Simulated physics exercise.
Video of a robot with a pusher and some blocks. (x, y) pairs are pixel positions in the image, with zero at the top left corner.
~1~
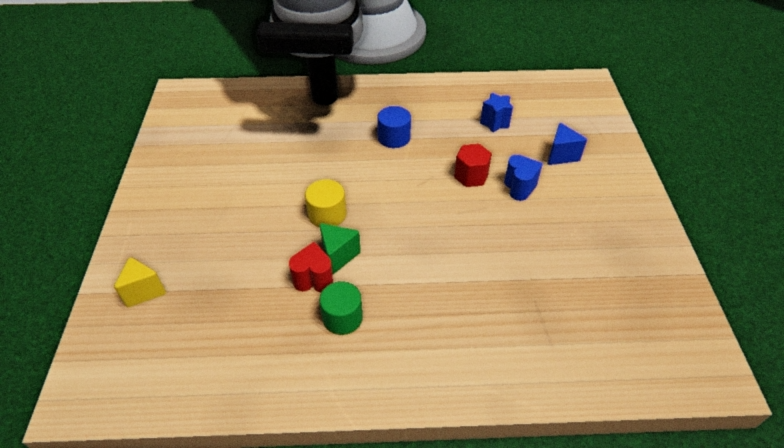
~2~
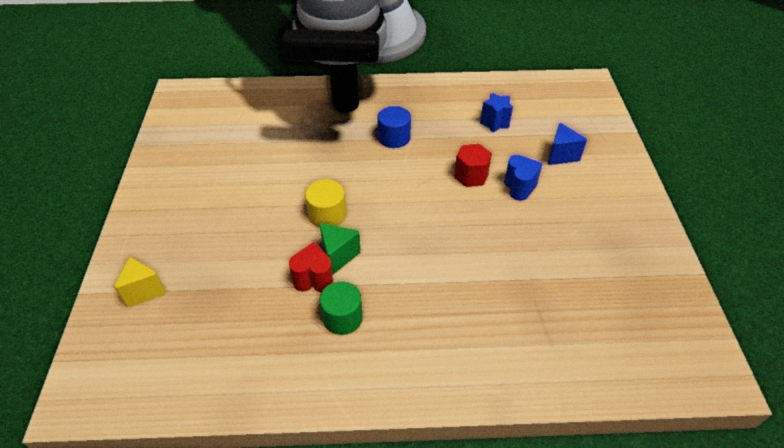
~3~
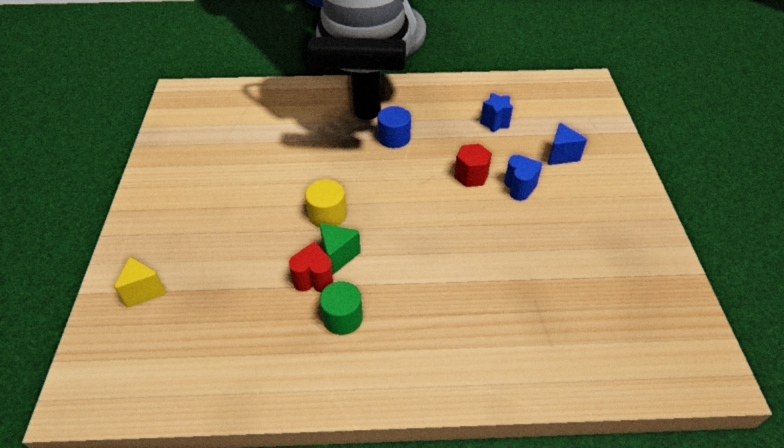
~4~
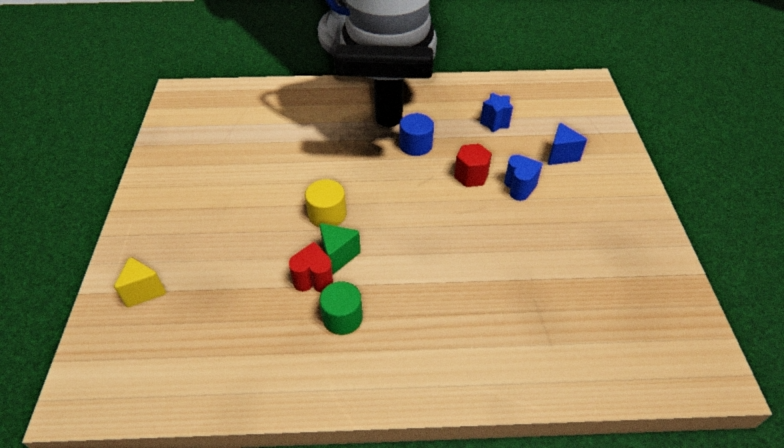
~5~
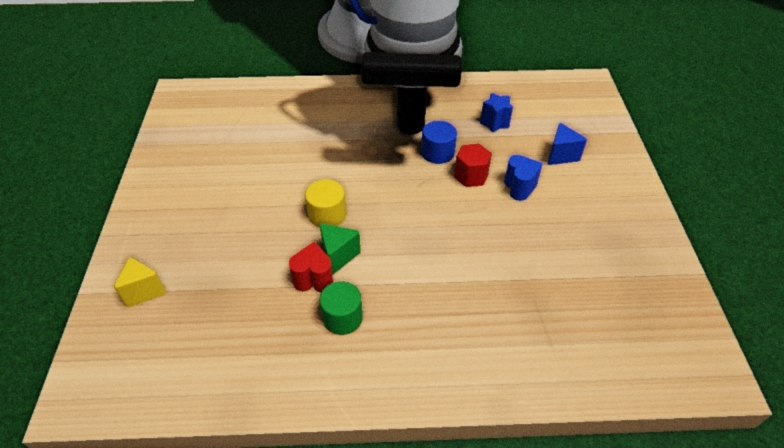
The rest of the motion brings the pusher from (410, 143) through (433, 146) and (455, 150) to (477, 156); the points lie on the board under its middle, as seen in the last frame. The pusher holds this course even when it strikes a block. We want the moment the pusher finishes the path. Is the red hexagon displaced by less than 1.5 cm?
No - that is not the case.
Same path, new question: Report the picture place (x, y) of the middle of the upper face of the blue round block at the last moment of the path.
In the picture, that point is around (508, 148).
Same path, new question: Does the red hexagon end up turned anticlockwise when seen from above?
Answer: No.
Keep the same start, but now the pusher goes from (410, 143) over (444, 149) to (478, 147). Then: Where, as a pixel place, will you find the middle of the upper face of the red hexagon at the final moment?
In the picture, it is at (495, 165).
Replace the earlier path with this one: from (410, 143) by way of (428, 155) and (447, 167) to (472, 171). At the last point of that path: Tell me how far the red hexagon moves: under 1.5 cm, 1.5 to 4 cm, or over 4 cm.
It will move between 1.5 and 4 cm.
On the path given first. Halfway along, pusher (445, 132); blue round block (474, 138); red hexagon (487, 162), turned 25° clockwise.
At the end, pusher (479, 140); blue round block (508, 148); red hexagon (499, 170), turned 80° clockwise; blue star-shaped block not moved; blue heart block (532, 169).
